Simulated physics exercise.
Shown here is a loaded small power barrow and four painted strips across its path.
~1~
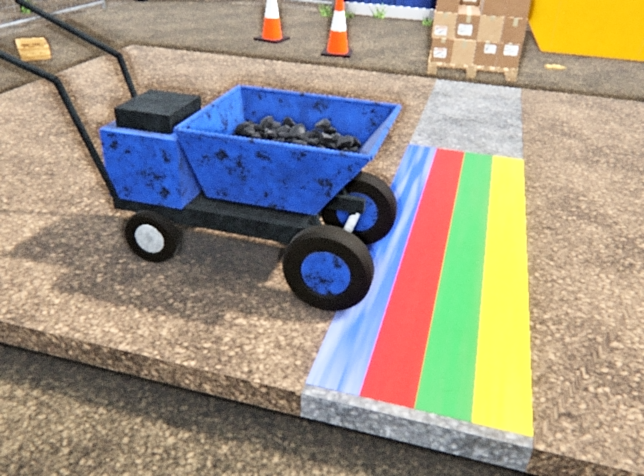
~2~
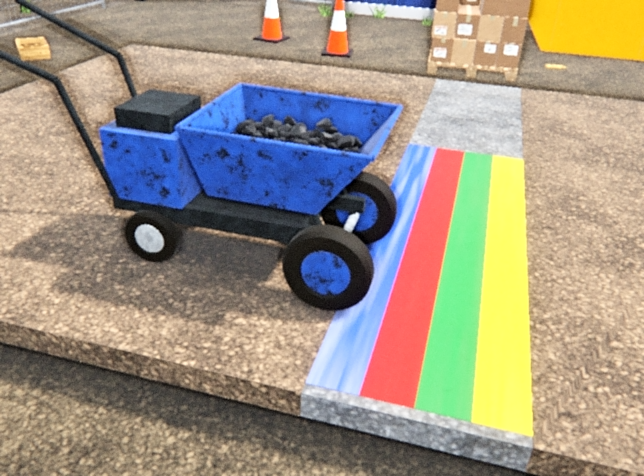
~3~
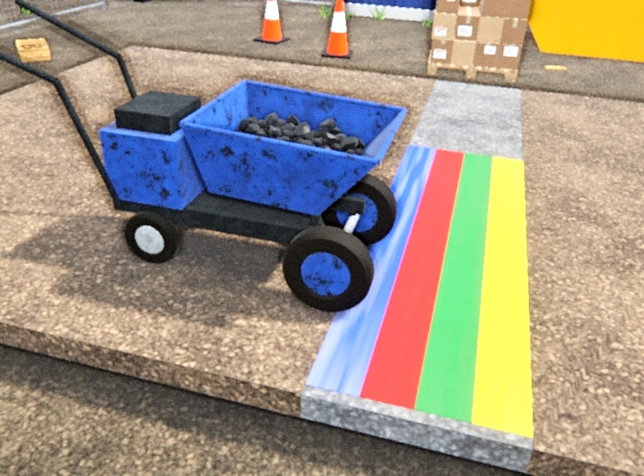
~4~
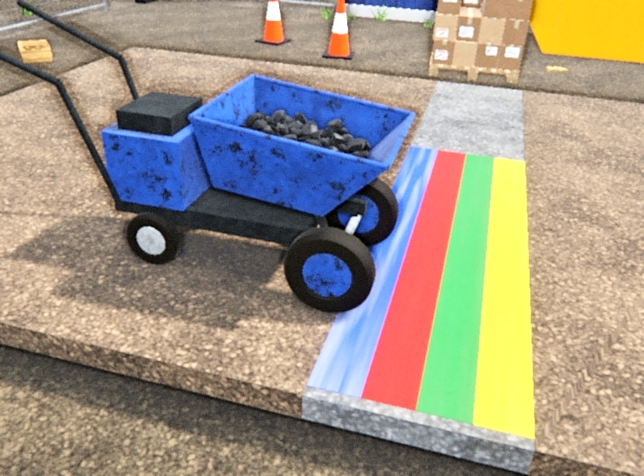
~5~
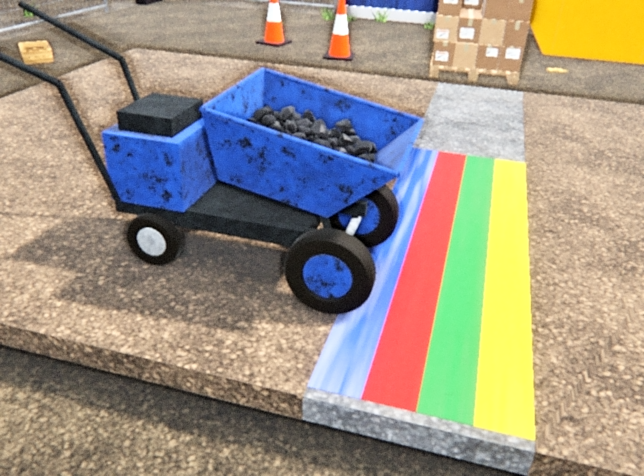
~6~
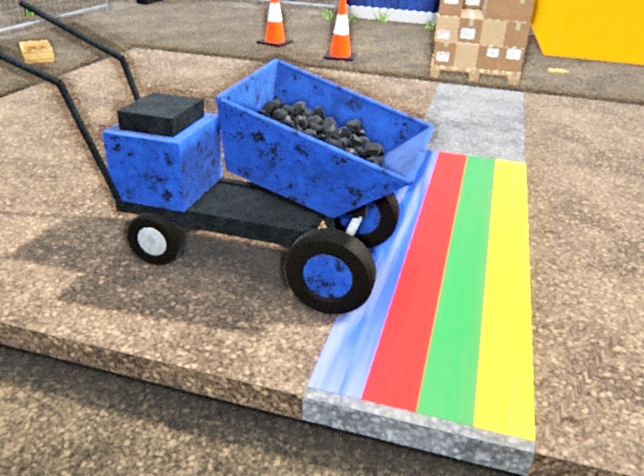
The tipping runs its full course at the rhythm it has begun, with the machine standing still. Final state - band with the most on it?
Yellow band.
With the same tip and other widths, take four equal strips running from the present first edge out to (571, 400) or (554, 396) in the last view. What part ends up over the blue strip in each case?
Roughly 0 per cent, then roughly 0 per cent.
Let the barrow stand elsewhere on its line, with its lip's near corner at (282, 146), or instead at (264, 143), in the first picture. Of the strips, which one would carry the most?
Case one gives that red strip, case two gives that red strip.
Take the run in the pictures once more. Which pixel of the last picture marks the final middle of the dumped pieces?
Last view, resting centre - approx. (503, 294).
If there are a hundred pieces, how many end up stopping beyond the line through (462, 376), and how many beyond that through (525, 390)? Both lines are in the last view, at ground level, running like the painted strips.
Around 70 per cent for the first, around 20 per cent for the second.
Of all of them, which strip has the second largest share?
That would be green.
Just after the last frame, skip tipped steeply; every one in the skip.
A moment on, skip tipped right over; the larger part in the skip; about a tenth over the green strip; about a tenth over the yellow strip; just a few off the paint.
Further on, skip tipped right over; roughly a quarter in the skip; roughly a quarter over the green strip; roughly a third over the yellow strip; about a tenth off the paint.
When it is over, skip tipped right over; roughly a quarter in the skip; not one over the blue strip; not one over the red strip; roughly a quarter over the green strip; roughly a third over the yellow strip; about a tenth off the paint.
